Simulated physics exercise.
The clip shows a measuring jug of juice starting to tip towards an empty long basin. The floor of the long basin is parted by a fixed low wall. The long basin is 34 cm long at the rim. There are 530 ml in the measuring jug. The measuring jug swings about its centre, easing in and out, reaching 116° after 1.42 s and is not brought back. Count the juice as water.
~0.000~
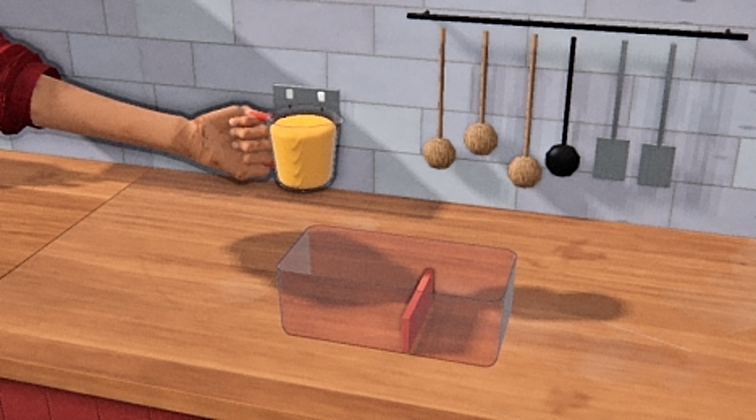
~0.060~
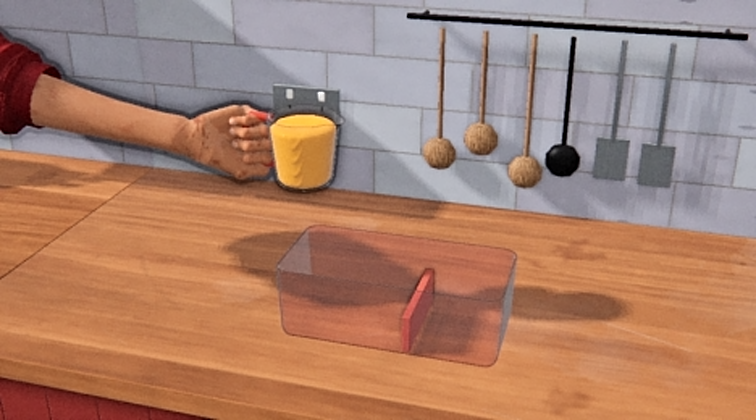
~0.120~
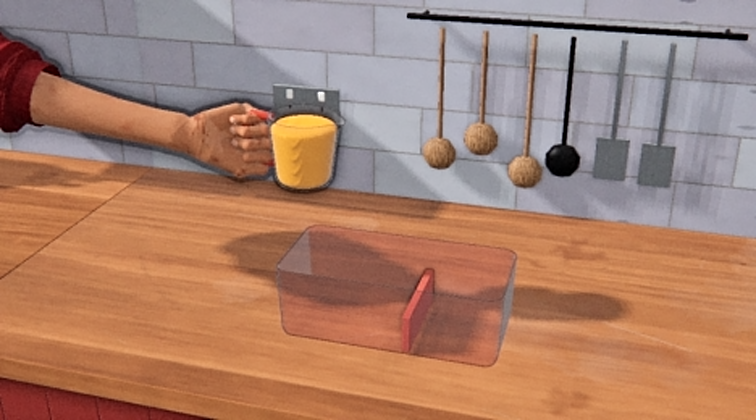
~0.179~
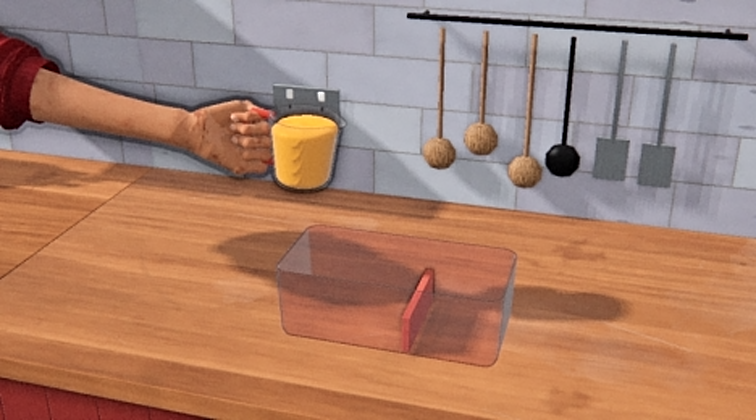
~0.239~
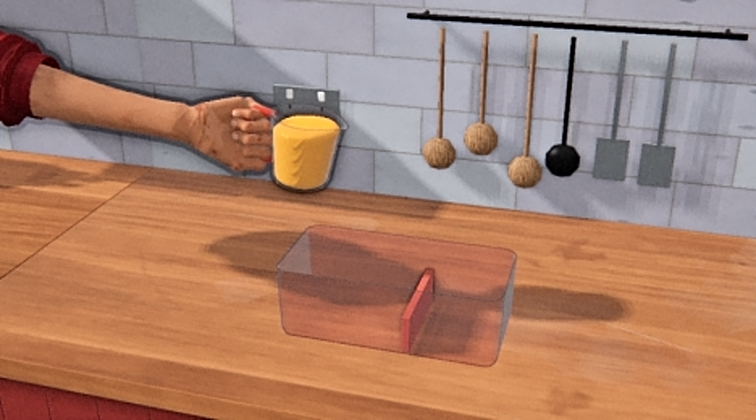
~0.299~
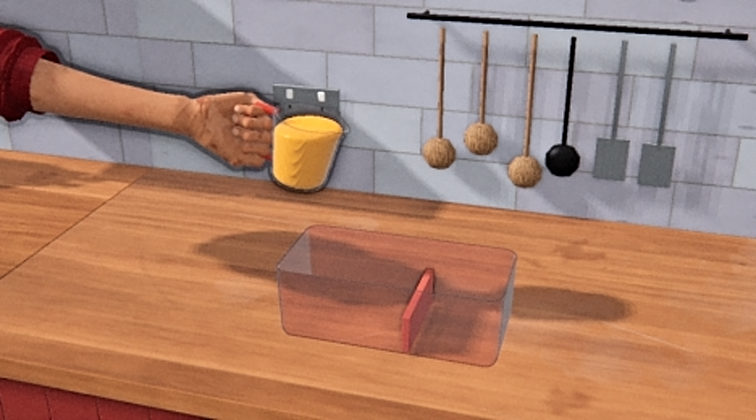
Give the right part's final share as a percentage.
Roughly 3 per cent is past the wall.
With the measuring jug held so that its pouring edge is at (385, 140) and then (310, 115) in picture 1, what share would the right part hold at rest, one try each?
In turn about 70 and 5 per cent.
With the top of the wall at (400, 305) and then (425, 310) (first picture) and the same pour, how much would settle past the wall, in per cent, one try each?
In turn about 40 and 10 per cent.
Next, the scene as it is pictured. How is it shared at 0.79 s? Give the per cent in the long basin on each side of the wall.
Some 10 per cent left and 0 right.
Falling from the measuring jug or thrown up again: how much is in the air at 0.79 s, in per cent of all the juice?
Near 20 in a hundred.
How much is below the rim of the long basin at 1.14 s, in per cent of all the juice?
About 72 per cent.
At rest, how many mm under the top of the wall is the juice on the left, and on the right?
Some 44 mm on the left and 60 mm on the right.
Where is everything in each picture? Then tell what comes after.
It leans 0°; its right rim is at (344, 121); the juice meets the walls at (274, 121) and (336, 128); the long basin's rim runs from (293, 247) to (510, 277); the wall's top is at (419, 294), in the first picture.
It leans 1°; its right rim is at (344, 121); the juice meets the walls at (274, 121) and (336, 128), in the second picture.
It leans 2°; its right rim is at (345, 123); the juice meets the walls at (275, 122) and (337, 129), in the third picture.
It leans 5°; its right rim is at (347, 125); the juice meets the walls at (276, 122) and (338, 129), in the fourth picture.
It leans 8°; its right rim is at (348, 127); the juice meets the walls at (277, 122) and (341, 129), in the fifth picture.
It leans 12°; its right rim is at (350, 131); the juice meets the walls at (279, 122) and (344, 130), in the sixth picture.
After 0.79 s the tilt is 68° and 70 per cent is still to pour, 10 is left of the wall and 0 right of it.
After 1.14 s the tilt is 105° and 11 per cent is still to pour, 72 is left of the wall and 1 right of it.
After 1.51 s the tilt is 116° and 0 per cent is still to pour, 94 is left of the wall and 3 right of it.
After 1.92 s the tilt is 116° and 0 per cent is still to pour, 94 is left of the wall and 3 right of it.
In the end 94 per cent lies left of the wall, 3 right of it and 3 outside.
